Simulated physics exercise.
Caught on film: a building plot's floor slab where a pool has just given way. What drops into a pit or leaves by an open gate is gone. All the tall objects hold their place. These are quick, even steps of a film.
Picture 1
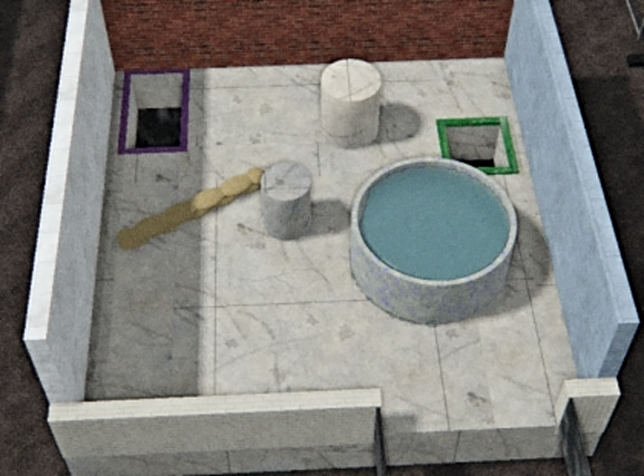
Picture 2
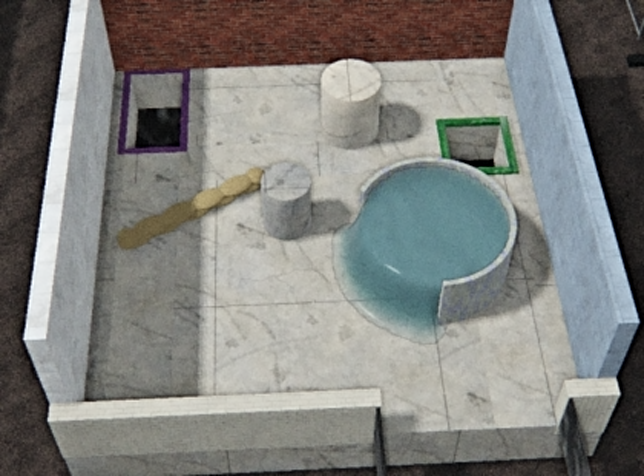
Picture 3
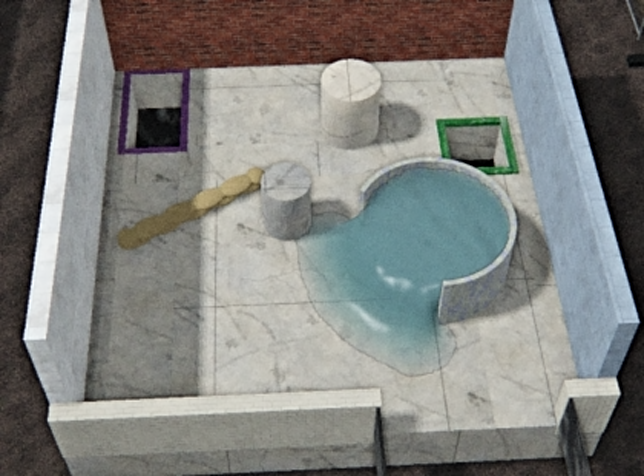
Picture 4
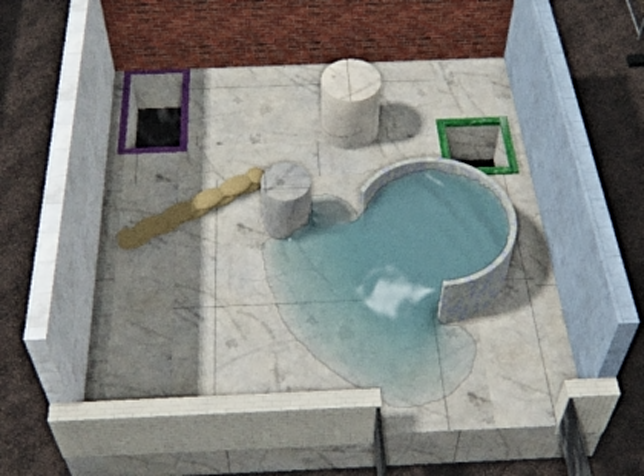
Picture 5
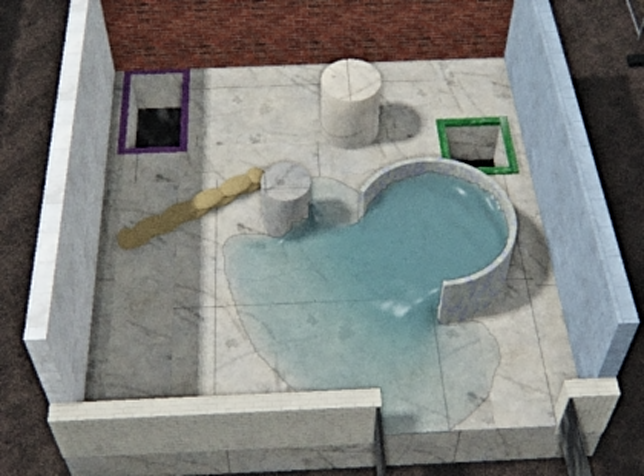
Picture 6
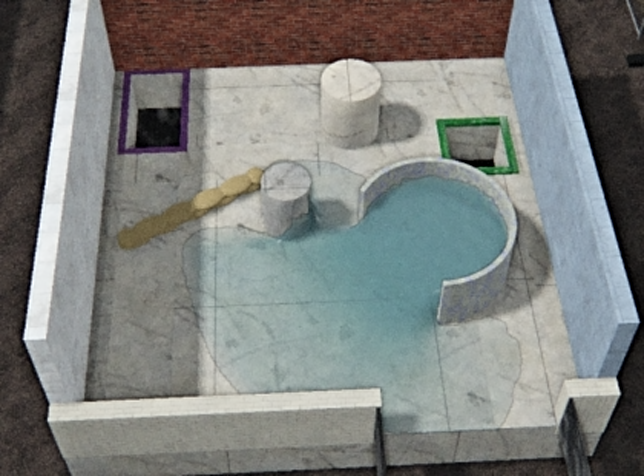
On a walled building plot's pale floor slab, a round tank full of blue water stands whole near two squat pillars. Its front-left side opens and water pours out across the slab, spreading left around the shorter pillar and forward toward the front wall, thinning into a wide, pale sheet.
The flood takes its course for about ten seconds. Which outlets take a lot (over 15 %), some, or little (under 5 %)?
In the end: The gate takes above 15 %; the purple pit takes between 5 and 15 %; the green pit takes not even 5 %.
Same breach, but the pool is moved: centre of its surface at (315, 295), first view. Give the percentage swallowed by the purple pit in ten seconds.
Parts in a hundred: Purple 20.
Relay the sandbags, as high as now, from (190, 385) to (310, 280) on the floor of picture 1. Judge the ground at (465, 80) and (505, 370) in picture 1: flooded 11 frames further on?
In that order: No water, free of water.
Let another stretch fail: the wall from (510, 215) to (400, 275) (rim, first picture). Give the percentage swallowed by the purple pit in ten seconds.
Per cent: Purple 0.
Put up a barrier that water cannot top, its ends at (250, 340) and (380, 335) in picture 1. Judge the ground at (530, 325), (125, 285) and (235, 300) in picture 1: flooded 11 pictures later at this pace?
In that order: Clear, awash, covered.
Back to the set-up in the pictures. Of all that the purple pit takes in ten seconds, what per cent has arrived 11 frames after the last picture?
Some 0 per cent.
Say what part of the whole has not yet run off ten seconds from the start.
Near 68 in a hundred.
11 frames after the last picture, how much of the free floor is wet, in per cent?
I make it 45 per cent.
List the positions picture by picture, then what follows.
The first frame shows the round tank at (434, 222) is whole and still.
In the second frame, water pours out at (369, 279) and has run to (347, 228).
In the third frame, water pours out at (369, 282) and has run to (318, 220).
In the fourth frame, water pours out at (369, 284) and has run to a hidden place.
In the fifth frame, the front is at a hidden place, out from the gap at (369, 285).
In the sixth frame, the front is at a hidden place, out from the gap at (369, 285).
A moment on, water covers 45 % of the floor; the gate 4 %, the purple pit 0 %, the green pit 0 %.
Next, water covers 45 % of the floor; the gate 7 %, the purple pit 0 %, the green pit 0 %.
Then, water covers 55 % of the floor; the gate 9 %, the purple pit 1 %, the green pit 0 %.
Later, water covers 80 % of the floor; the gate 11 %, the purple pit 7 %, the green pit 1 %.
In the end, water covers 85 % of the floor; the gate 19 %, the purple pit 10 %, the green pit 2 %.
